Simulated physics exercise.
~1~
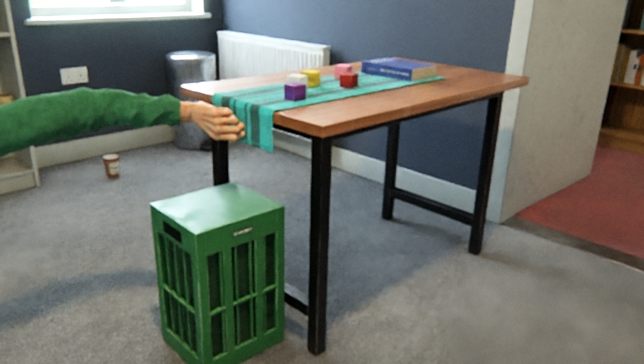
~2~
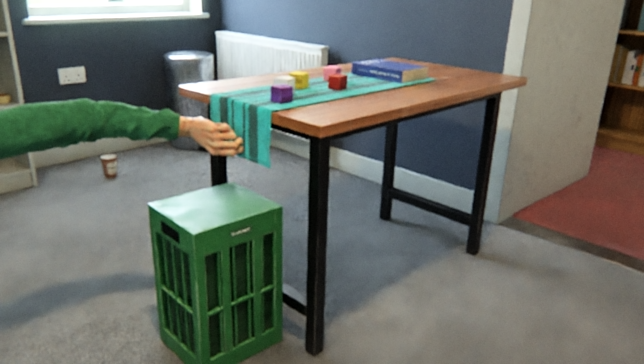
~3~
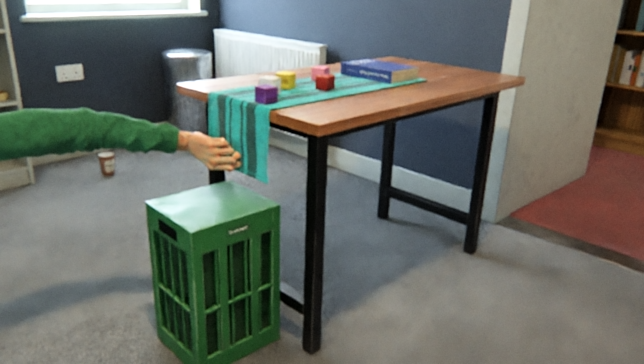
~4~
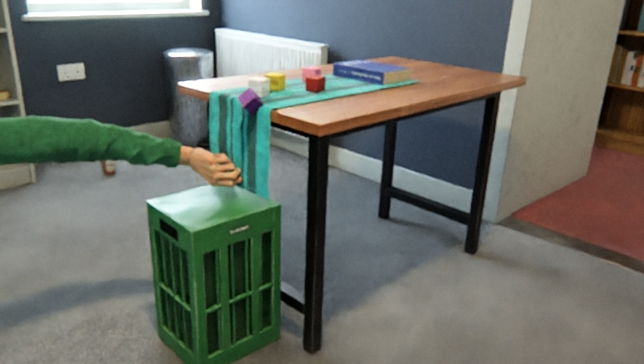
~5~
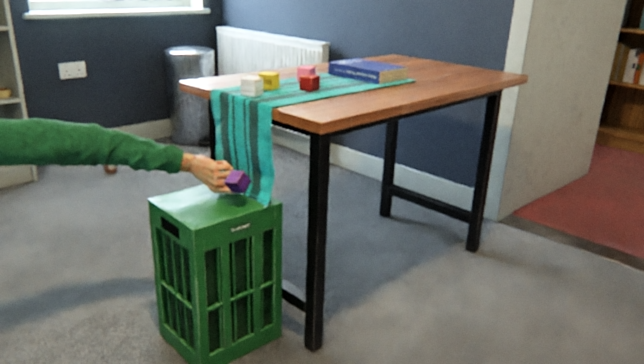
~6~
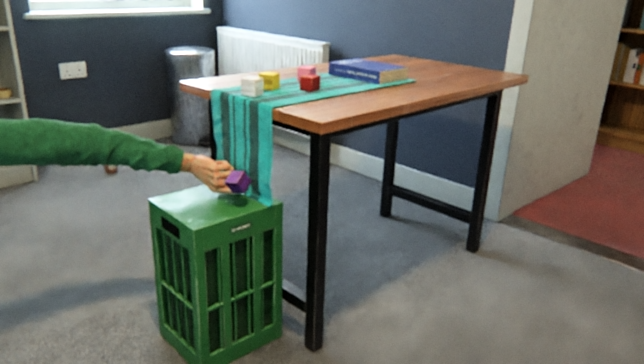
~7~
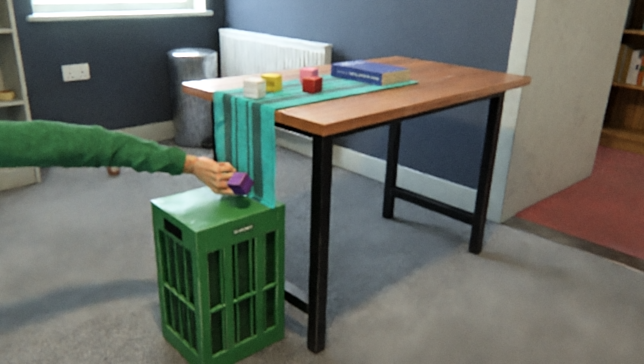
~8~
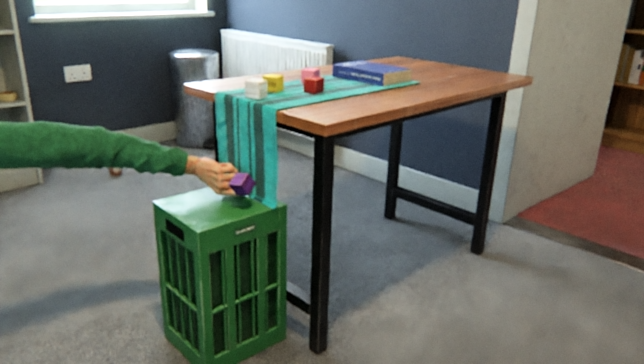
In a room with dark blue walls, a hand in a green sleeve drew a turquoise runner down off a wooden table until it reached a green crate, and the purple cube tipped over the edge, ending beside the fingers while the others stayed up.
